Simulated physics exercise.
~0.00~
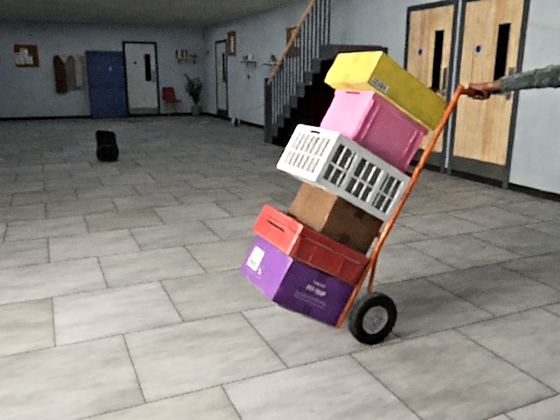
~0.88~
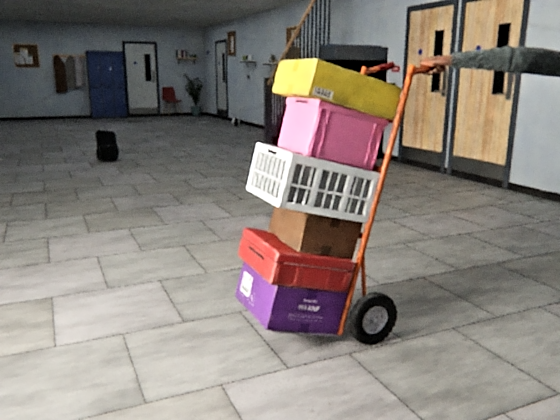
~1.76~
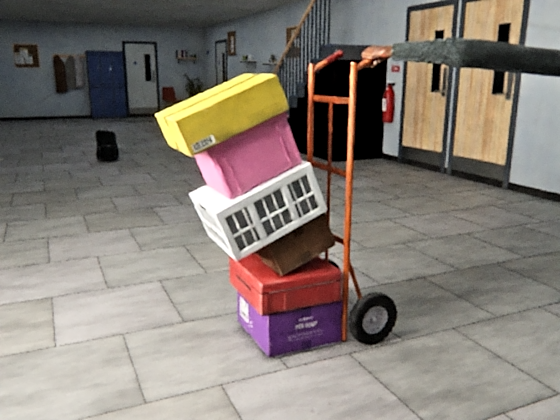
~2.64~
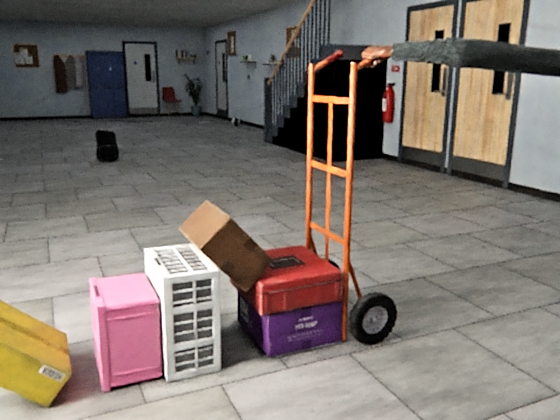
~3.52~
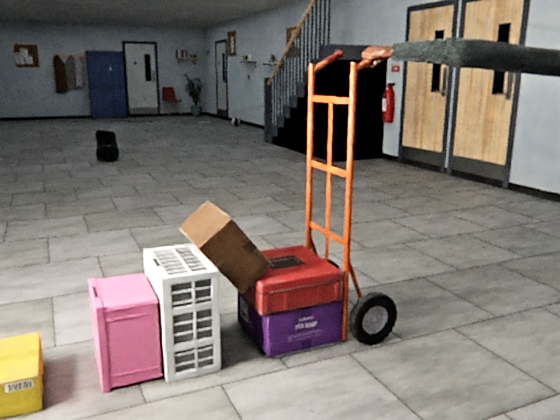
In the video, an arm swings an orange hand truck upright, and its leaning stack topples left. The yellow box, pink tote and white crate land on the tiled floor, while the brown box ends tilted against the red toolbox, which remains atop the purple parcel.
